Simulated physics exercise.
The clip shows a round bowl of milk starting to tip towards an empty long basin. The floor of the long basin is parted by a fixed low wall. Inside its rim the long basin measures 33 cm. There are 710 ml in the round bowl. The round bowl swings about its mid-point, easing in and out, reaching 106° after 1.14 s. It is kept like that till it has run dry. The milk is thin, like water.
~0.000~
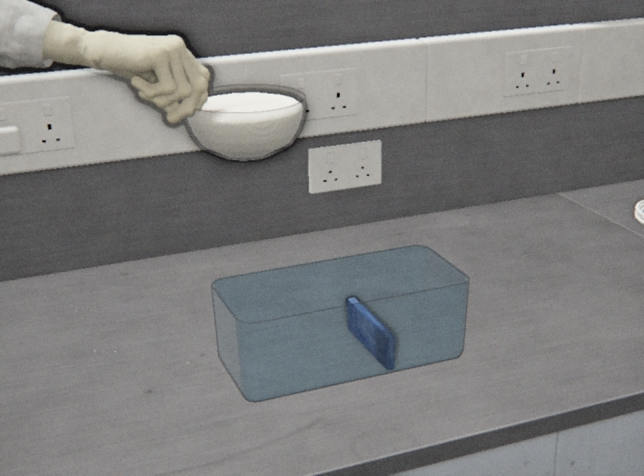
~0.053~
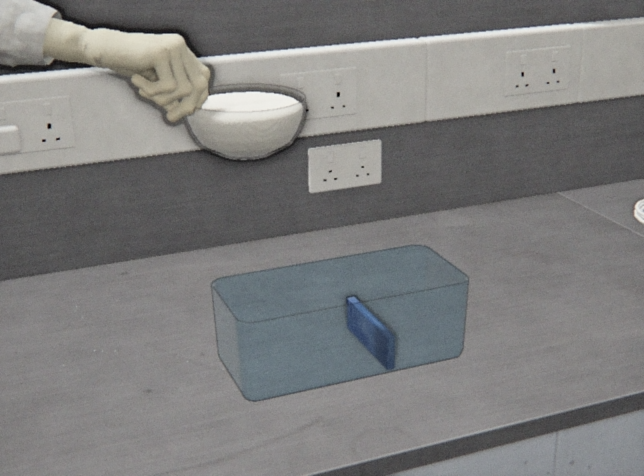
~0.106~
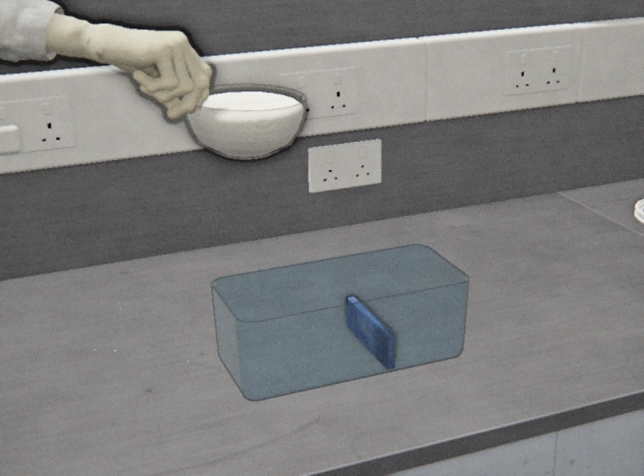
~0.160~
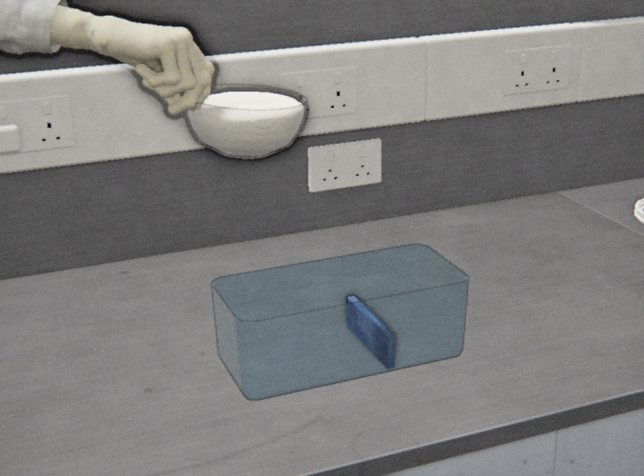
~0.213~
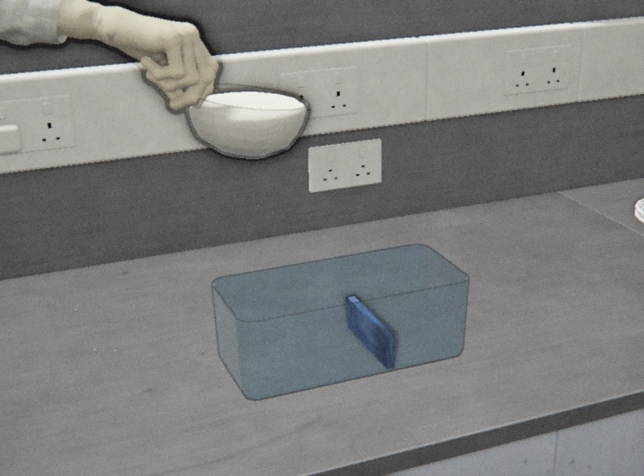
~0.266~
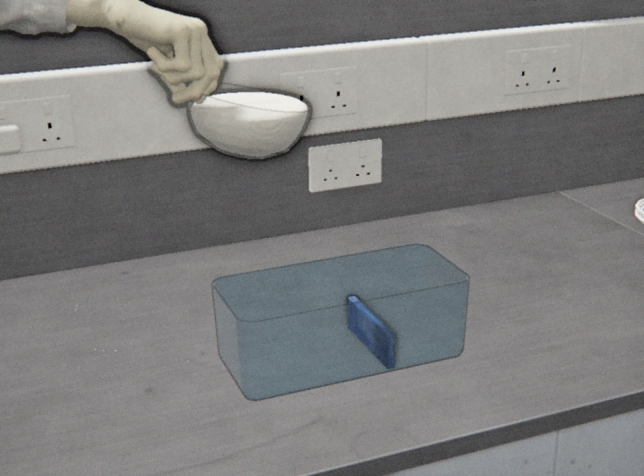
A gloved hand held a white bowl of milk above a counter and slowly tilted it slightly to the right, while a clear bluish basin with a dark blue divider sat still below.
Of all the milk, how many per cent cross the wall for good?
About 44 per cent.
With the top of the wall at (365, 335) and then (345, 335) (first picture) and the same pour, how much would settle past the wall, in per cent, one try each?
In turn about 50 and 65 per cent.
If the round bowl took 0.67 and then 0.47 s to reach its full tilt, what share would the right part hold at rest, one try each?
First 30, then 15 per cent.
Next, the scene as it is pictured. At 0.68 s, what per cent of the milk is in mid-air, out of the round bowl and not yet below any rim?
Near 48 in a hundred.
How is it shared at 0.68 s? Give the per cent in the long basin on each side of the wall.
Some 8 per cent left and 8 right.
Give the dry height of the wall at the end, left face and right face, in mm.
Some 38 mm on the left and 30 mm on the right.
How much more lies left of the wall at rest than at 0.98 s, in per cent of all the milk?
Some 12 per cent.
By 0.68 s the tilt is 69° and 37 per cent is still to pour, 8 is left of the wall and 8 right of it.
By 0.98 s the tilt is 101° and 2 per cent is still to pour, 42 is left of the wall and 44 right of it.
By 1.30 s the tilt is 106° and 0 per cent is still to pour, 54 is left of the wall and 44 right of it.
By 1.64 s the tilt is 106° and 0 per cent is still to pour, 54 is left of the wall and 44 right of it.
At rest 53 per cent lies left of the wall, 44 right of it and 2 outside.
